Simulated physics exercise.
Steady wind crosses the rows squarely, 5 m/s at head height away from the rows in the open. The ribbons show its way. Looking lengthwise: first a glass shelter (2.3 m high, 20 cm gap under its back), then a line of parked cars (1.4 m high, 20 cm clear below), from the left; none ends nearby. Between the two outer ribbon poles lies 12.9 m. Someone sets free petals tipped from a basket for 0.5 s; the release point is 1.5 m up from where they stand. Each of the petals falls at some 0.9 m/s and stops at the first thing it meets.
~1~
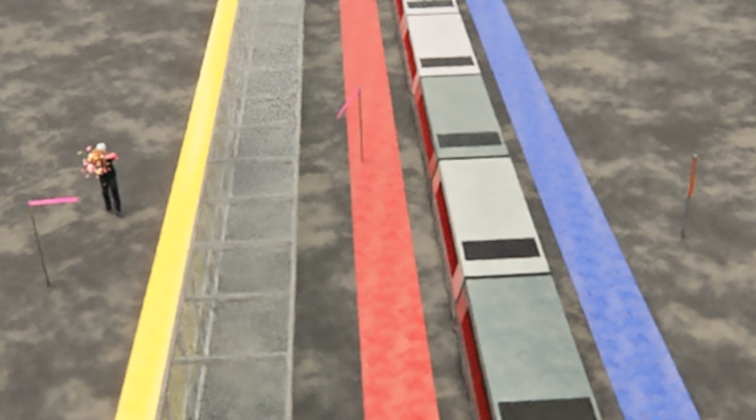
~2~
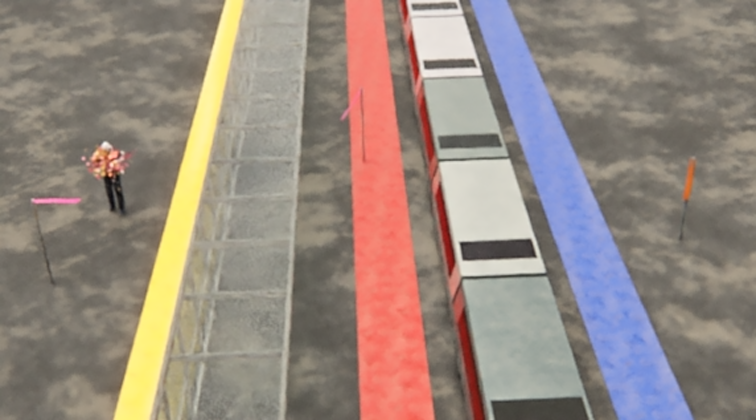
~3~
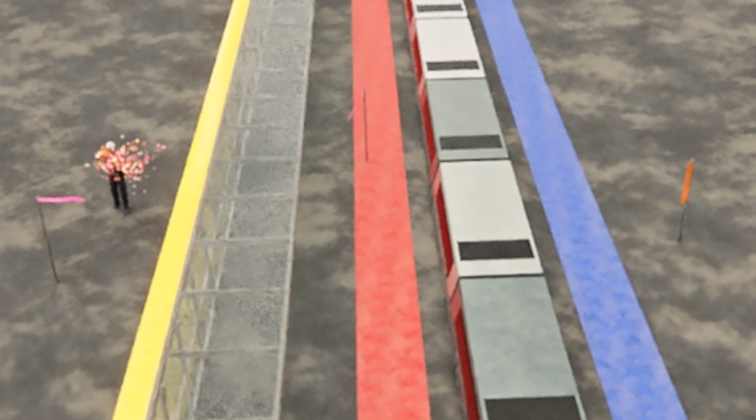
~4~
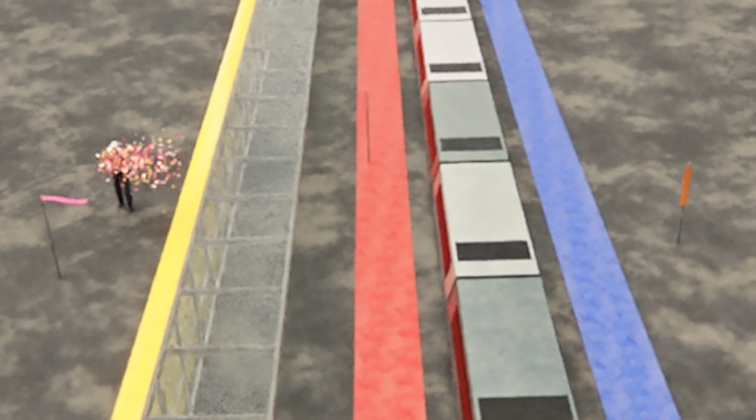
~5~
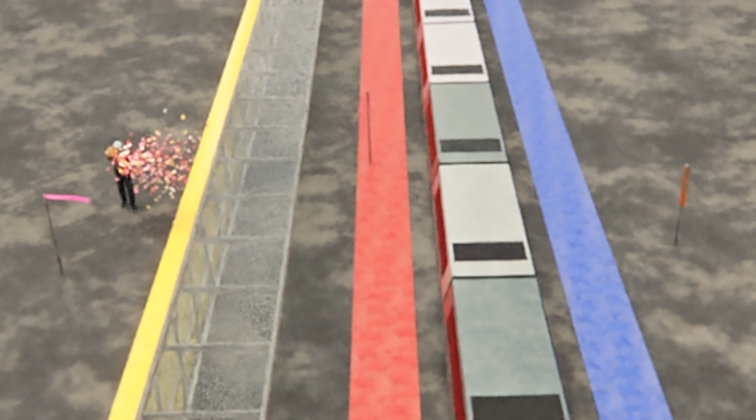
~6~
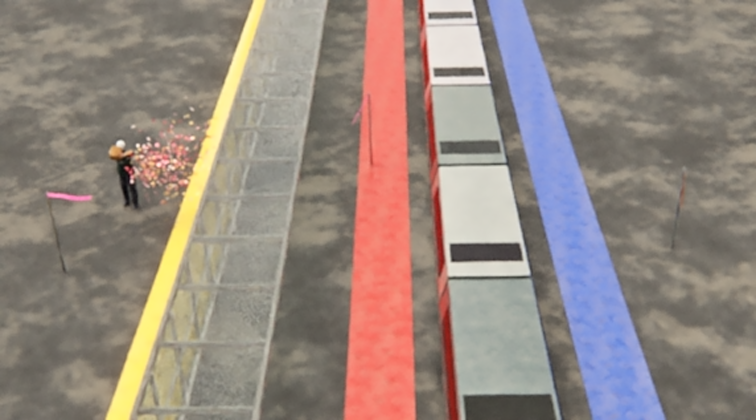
On patchy grey ground, a person releases pale petals that spread right toward a yellow strip.
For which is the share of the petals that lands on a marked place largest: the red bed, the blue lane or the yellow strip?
The yellow one.
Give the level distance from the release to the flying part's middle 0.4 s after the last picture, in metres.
About 2.0 m.
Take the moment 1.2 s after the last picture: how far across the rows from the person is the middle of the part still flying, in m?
That comes to around 2.5 m.
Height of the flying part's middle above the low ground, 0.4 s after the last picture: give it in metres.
Middle height: Approx. 1.2 m.
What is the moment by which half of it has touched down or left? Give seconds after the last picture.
I'd say it happens close to 1.2 seconds.
Then, 0.4 s after the last picture, 11 % is no longer flying here, and 0 % lies on the blue lane, 3 % on the yellow strip and 0 % on the red bed; the middle of what still flies is 1.3 m above the low ground, near (200, 169).
Then, 1.2 s after the last picture, 57 % is no longer flying here, and 0 % lies on the blue lane, 23 % on the yellow strip and 0 % on the red bed; the middle of what still flies is 1.8 m above the low ground, near (226, 151).
Then, 2.7 s after the last picture, 78 % is no longer flying here, and 0 % lies on the blue lane, 30 % on the yellow strip and 0 % on the red bed; the middle of what still flies is 2.6 m above the low ground, near (596, 108).
Then, 7.2 s after the last picture, 95 % is no longer flying here, and 1 % lies on the blue lane, 30 % on the yellow strip and 3 % on the red bed.
Then, 44.2 s after the last picture, 100 % is no longer flying here, and 1 % lies on the blue lane, 30 % on the yellow strip and 3 % on the red bed.
